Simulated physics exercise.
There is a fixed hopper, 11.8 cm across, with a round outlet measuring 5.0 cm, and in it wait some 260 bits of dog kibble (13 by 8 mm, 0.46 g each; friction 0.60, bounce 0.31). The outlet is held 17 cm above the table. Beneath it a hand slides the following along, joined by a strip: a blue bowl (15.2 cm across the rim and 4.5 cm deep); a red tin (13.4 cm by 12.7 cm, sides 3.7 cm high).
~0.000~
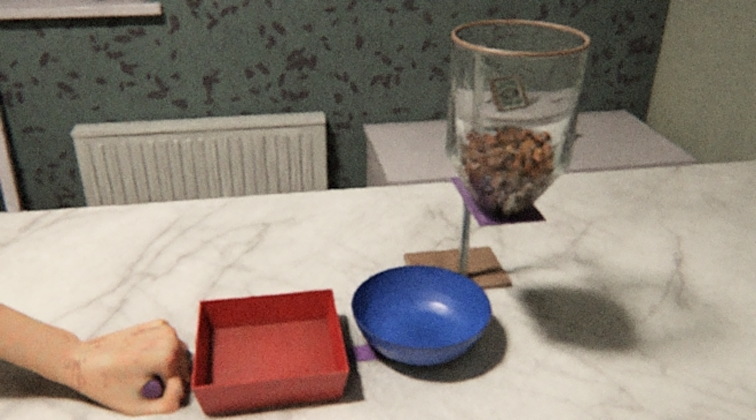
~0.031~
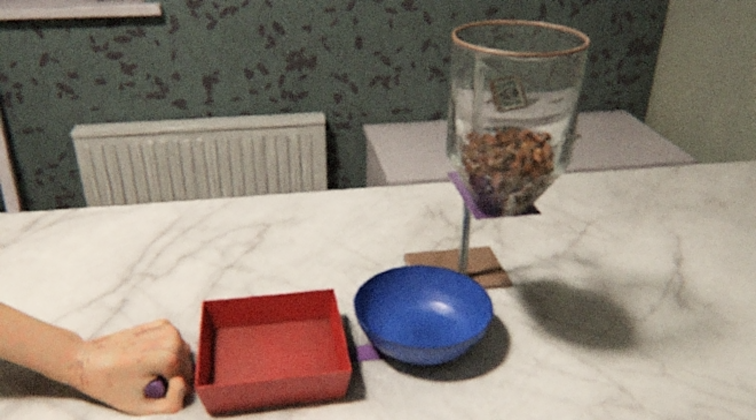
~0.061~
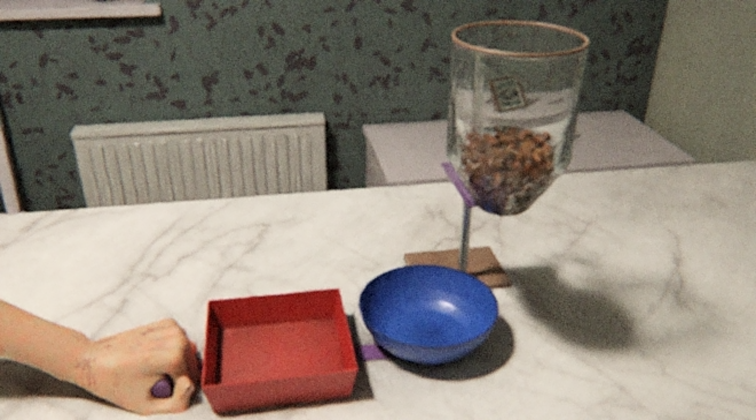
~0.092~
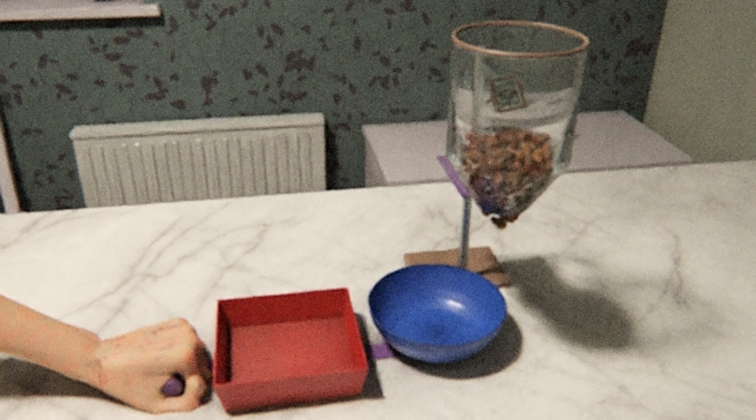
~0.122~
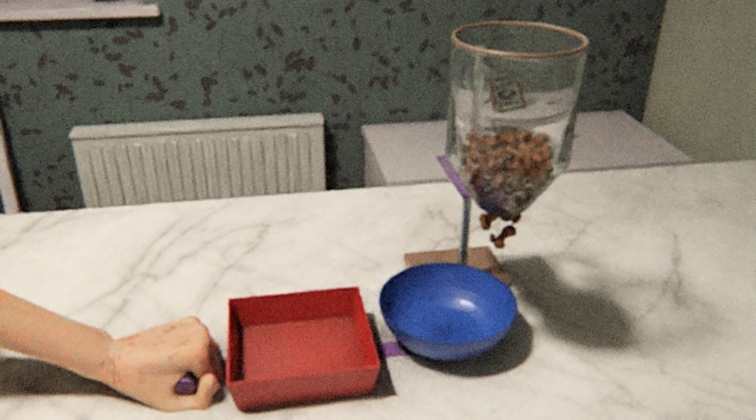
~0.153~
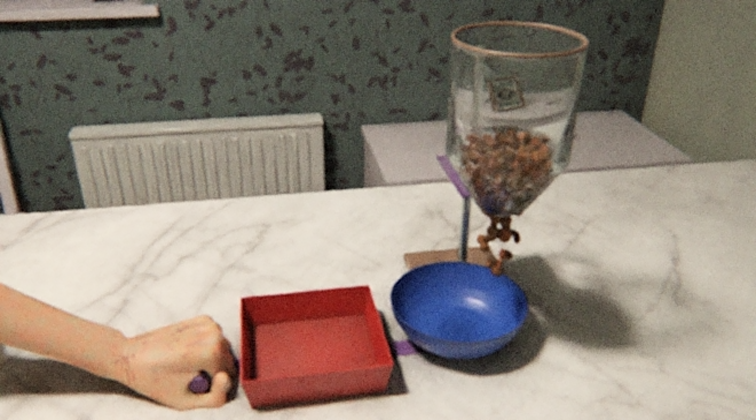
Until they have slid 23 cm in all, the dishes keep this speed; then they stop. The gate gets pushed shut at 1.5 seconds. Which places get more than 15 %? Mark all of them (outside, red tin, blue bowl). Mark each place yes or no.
Marks: Outside gets no; red tin gets yes; blue bowl gets yes.
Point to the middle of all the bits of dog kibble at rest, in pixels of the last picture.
(511, 325) or so.
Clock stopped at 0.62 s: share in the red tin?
At that moment, close to 25 % has got there.
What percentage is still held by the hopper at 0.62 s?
About 25 percent of the load, give or take.
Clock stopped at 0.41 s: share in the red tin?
About 0 % so far.
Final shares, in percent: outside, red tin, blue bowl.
Final split - outside: 5%, red tin: 65%, blue bowl: 35%.
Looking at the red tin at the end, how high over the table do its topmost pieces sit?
Roughly 2.5 cm.
After 0.41 s, blue bowl 35 %, hopper 50 %, in the air 15 %; middle of all pieces on or above the table near (510, 238).
After 0.62 s, red tin 25 %, blue bowl 35 %, hopper 25 %, in the air 10 %; middle of all pieces on or above the table near (535, 276).
After 0.82 s, red tin 50 %, blue bowl 35 %, in the air 10 %; middle of all pieces on or above the table near (532, 310).
Then, at 1.01 s, red tin 65 %, blue bowl 35 %; middle of all pieces on or above the table near (529, 322).
In the end, at 2.1 s, outside 5 %, red tin 65 %, blue bowl 35 %, hopper 0 %.
